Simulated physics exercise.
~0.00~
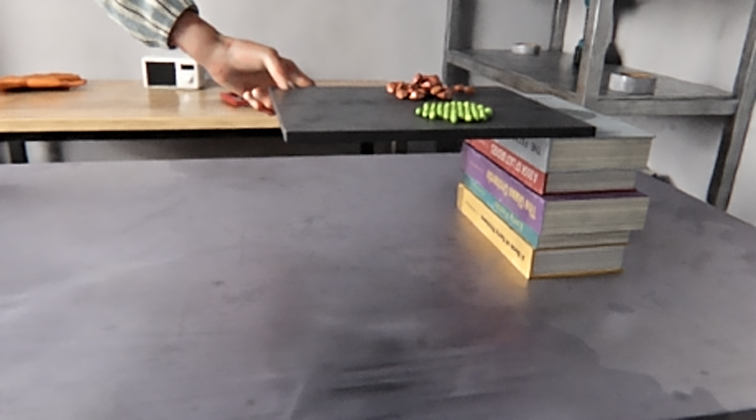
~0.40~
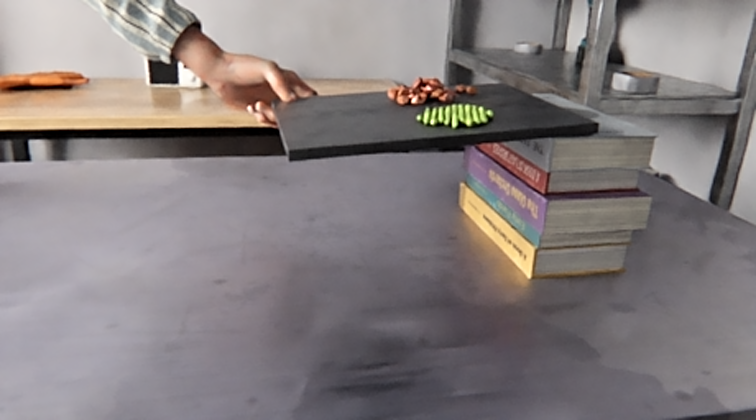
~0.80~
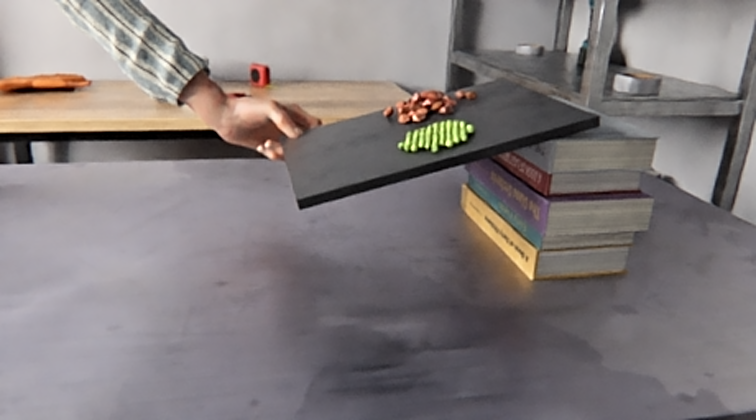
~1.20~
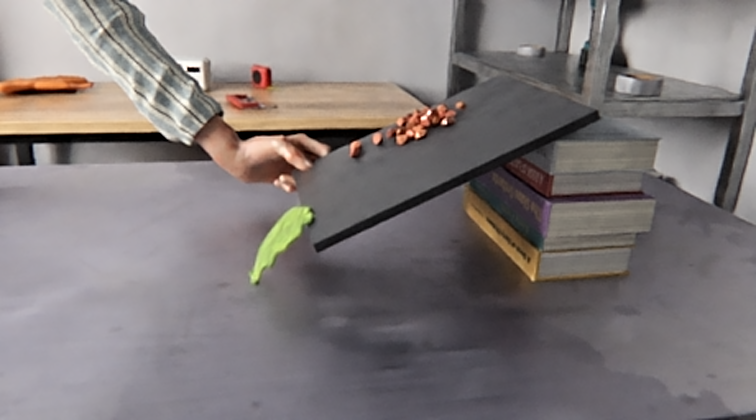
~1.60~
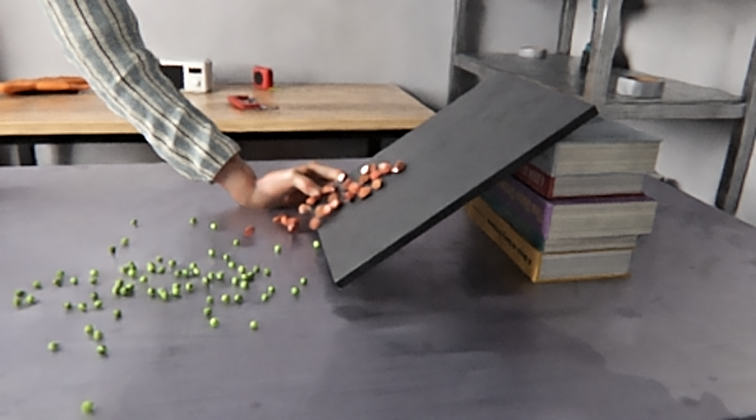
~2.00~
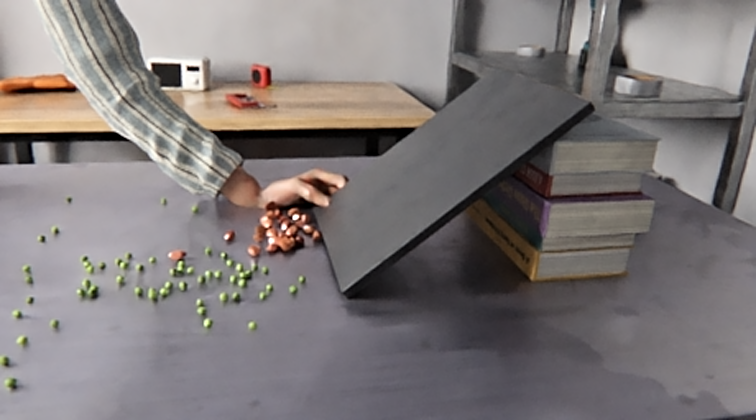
Green peas sliding off a tilting dark board and scattering left across a grey table, followed by reddish-brown pieces heaping near its foot.
